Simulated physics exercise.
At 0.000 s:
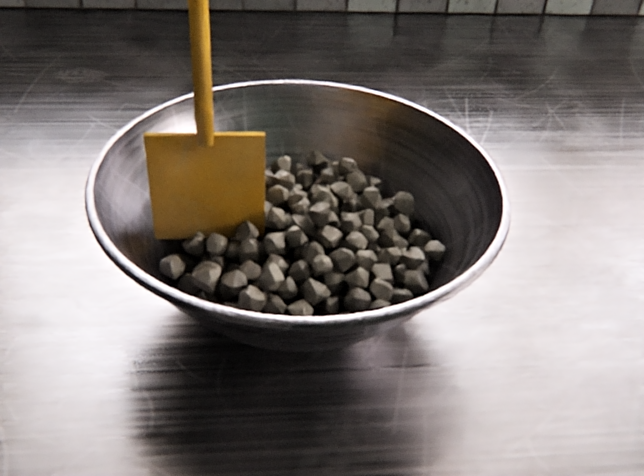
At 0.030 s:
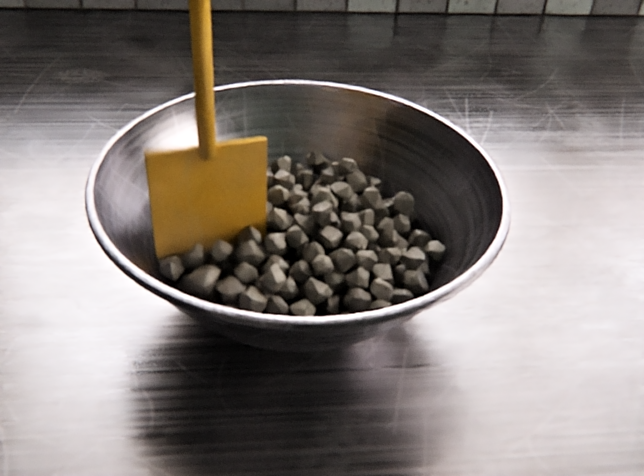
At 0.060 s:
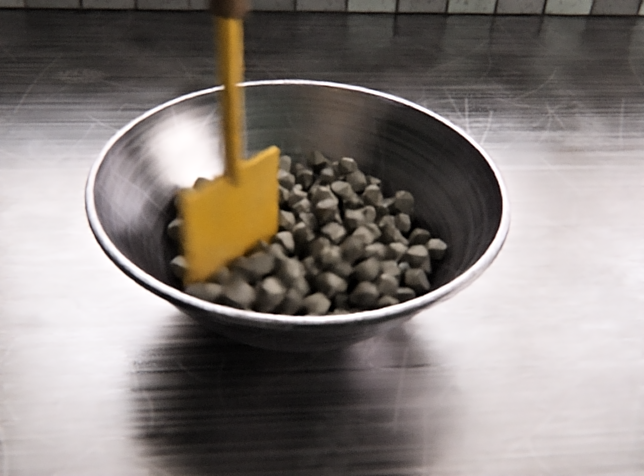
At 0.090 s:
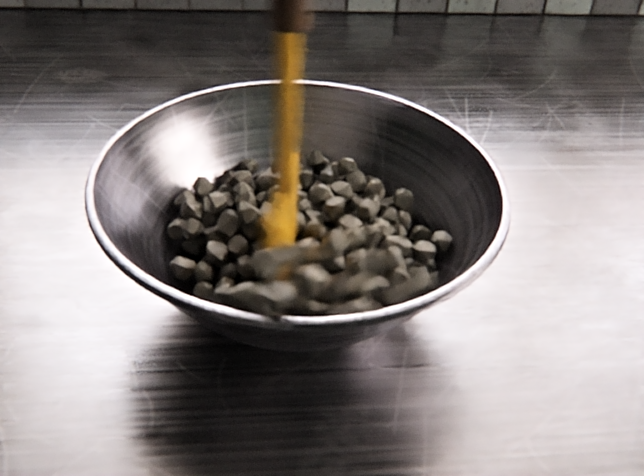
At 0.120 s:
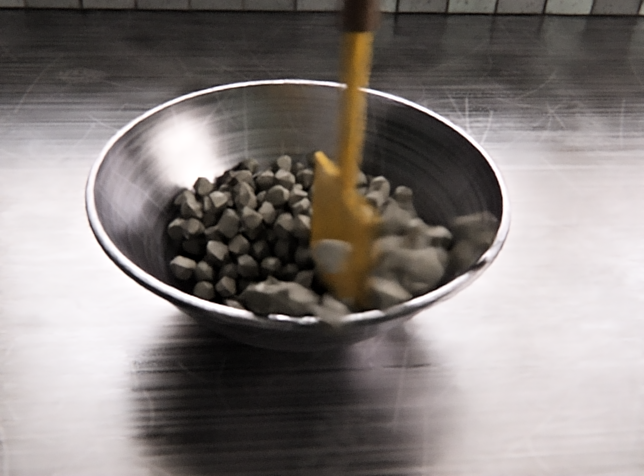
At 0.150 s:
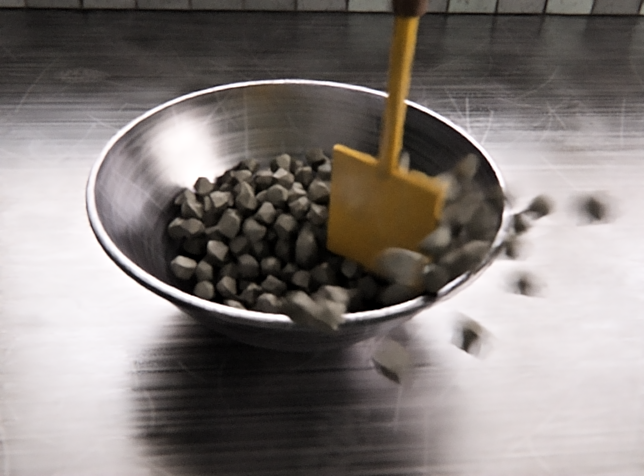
On a brushed metal counter, a yellow spatula swept around the near side of a metal bowl from left to right, pushing grey pebbles ahead of it and flinging several over the right rim.
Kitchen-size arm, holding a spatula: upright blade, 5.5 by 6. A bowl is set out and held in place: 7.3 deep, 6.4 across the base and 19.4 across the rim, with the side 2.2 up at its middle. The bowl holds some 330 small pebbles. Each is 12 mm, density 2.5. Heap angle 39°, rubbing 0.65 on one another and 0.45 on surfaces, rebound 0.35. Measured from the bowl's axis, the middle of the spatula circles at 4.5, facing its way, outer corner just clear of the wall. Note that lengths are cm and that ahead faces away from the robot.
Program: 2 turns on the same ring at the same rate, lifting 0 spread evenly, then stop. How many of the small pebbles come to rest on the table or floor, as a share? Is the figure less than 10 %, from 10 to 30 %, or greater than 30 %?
The figure is greater than 30 %.
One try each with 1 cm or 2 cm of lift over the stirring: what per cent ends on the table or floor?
Estimates: 35 % then 25 %.
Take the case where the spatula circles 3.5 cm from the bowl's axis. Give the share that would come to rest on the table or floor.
In that case some 45 per cent.
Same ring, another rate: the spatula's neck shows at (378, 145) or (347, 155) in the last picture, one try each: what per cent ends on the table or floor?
It comes to close to 40 per cent and close to 40 per cent.
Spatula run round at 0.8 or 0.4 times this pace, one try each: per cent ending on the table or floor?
I'd expect near 40 per cent, then near 15 per cent.
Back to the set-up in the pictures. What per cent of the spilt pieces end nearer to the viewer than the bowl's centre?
About 50 per cent.
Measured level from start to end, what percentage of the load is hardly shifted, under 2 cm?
Around 20 in a hundred, roughly.
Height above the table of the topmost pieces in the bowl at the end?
Measured height: Some 5.5 cm.
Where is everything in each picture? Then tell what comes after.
The first frame shows the spatula neck at (203, 105), 0° round; upper third of the load around (307, 227), from x 170 to 435, top at y 160; 330 in the bowl.
The second frame shows the spatula neck at (205, 115), 12° round; upper third of the load around (307, 227), from x 170 to 435, top at y 160.
The third frame shows the spatula neck at (231, 141), 43° round; upper third of the load around (308, 239), from x 180 to 435, top at y 160.
The fourth frame shows the spatula neck at (285, 157), 76° round; upper third of the load around (334, 242), from x 180 to 440, top at y 160.
The fifth frame shows the spatula neck at (347, 155), 108° round; upper third of the load around (368, 232), from x 180 to 485, top at y 160; 327 in the bowl, 3 in flight or on the tool.
The sixth frame shows the spatula neck at (391, 137), 140° round; upper third of the load around (401, 212), from x 180 to 595, top at y 160; 320 in the bowl, 10 in flight or on the tool.
After 0.36 s, 4° round, highest piece 13 above the table; 253 in the bowl, 37 on the table or floor, 40 in flight or on the tool.
After 0.56 s, 227° round, highest piece 10 above the table; 194 in the bowl, 108 on the table or floor, 28 in flight or on the tool.
After 0.87 s, 0° round, highest piece 6 above the table; 175 in the bowl, 155 on the table or floor.
After 1.57 s, 0° round, highest piece 6 above the table; 175 in the bowl, 155 on the table or floor.
In the end, 175 in the bowl, 155 on the table or floor. That is 47 % on the table or floor.
